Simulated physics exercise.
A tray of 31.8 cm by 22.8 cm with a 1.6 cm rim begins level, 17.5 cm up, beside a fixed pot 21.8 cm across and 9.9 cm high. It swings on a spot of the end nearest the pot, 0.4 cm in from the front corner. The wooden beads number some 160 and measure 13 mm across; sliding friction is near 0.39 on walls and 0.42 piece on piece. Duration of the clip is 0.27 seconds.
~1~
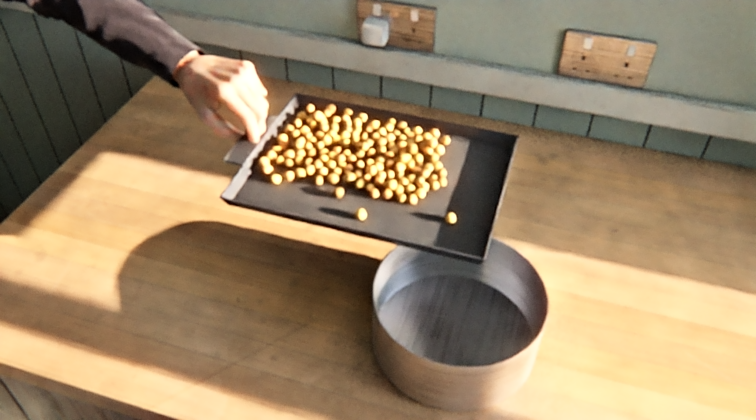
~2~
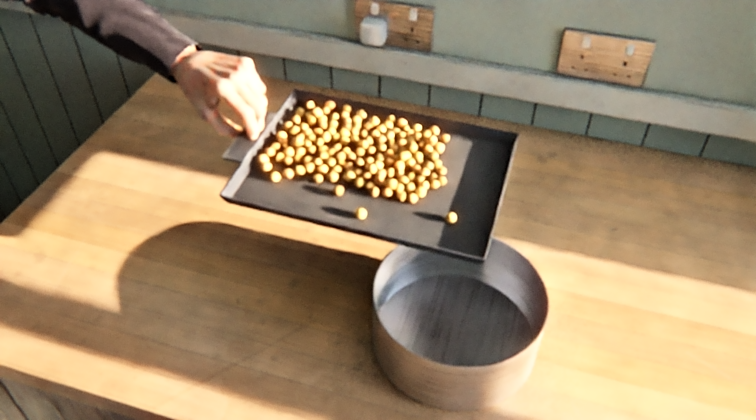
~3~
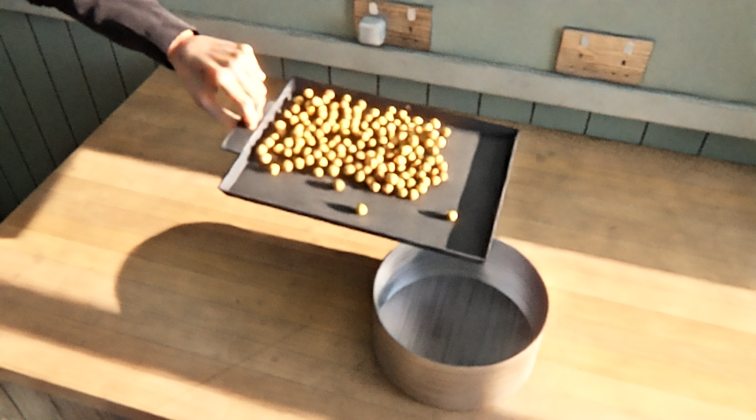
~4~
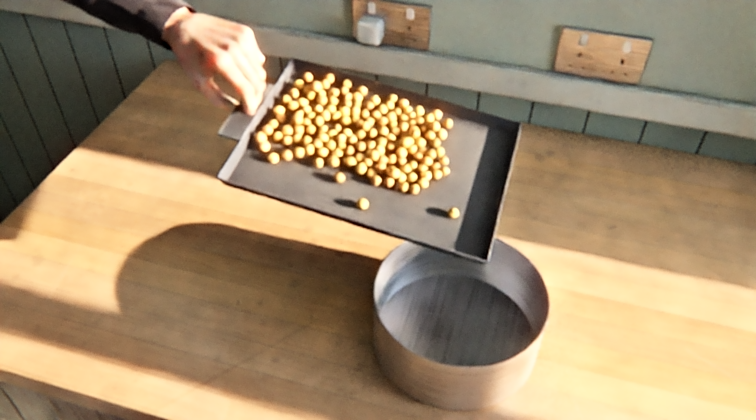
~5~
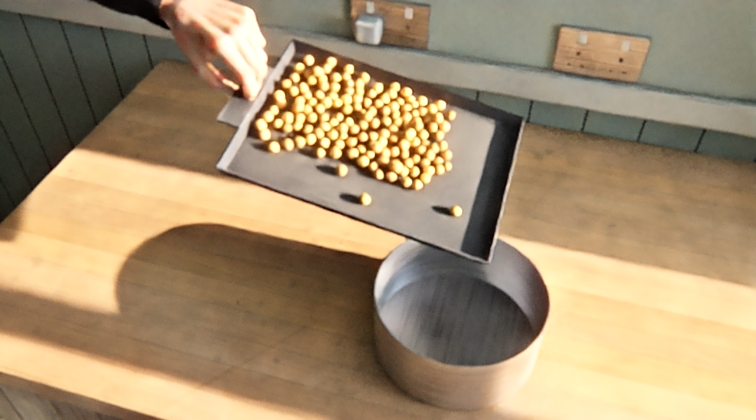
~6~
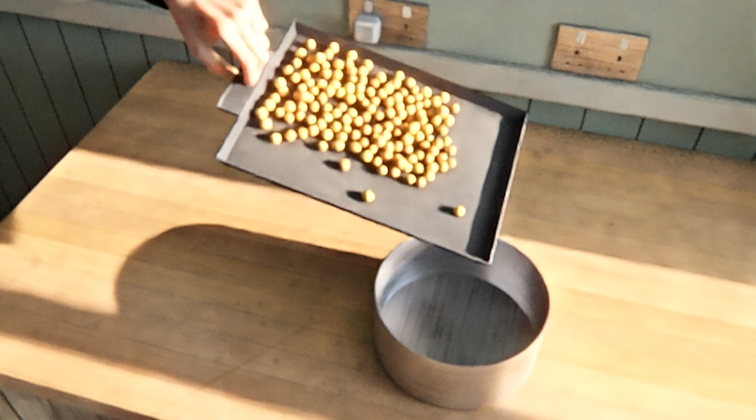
A hand in a dark sleeve, at the upper left, grips the handle of a dark rectangular tray above a sunlit wooden counter, seen from above against a green panelled wall. Many small golden-yellow wooden beads lie clustered on the tray, with a round grey-brown pot below its right end. The hand slowly raises the left end, steadily tilting the tray rightward, while the beads keep their places on it.
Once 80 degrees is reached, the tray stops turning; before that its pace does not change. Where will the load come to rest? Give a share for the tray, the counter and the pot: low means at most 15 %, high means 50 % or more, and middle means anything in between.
Shares: Tray low, counter middle, pot high.
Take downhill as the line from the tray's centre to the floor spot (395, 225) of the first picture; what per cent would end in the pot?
I'd say close to 70 %.
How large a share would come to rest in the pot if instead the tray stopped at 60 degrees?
Roughly 45 percent.
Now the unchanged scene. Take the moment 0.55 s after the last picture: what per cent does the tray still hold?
Estimate: About 35 percent.
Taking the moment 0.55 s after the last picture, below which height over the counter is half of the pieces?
Height: Around 16 cm.
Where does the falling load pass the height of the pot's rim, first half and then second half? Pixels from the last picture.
At roughly (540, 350) first, later on at (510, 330).
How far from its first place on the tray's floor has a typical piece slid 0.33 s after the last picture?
Displacement on the tray: Roughly 14 cm.
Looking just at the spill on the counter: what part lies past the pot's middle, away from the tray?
Share: Close to 100 %.
Then, 0.33 s after the last picture, tilt 49 degrees; the tray holds 100 %, the pot 0 %.
Then, 0.55 s after the last picture, tilt 69 degrees; the tray holds 35 %, the pot 15 %.
Then, 0.88 s after the last picture, tilt 80 degrees; the tray holds 0 %, the pot 55 %.
In the end, tray 0 %, counter 40 %, pot 60 %.
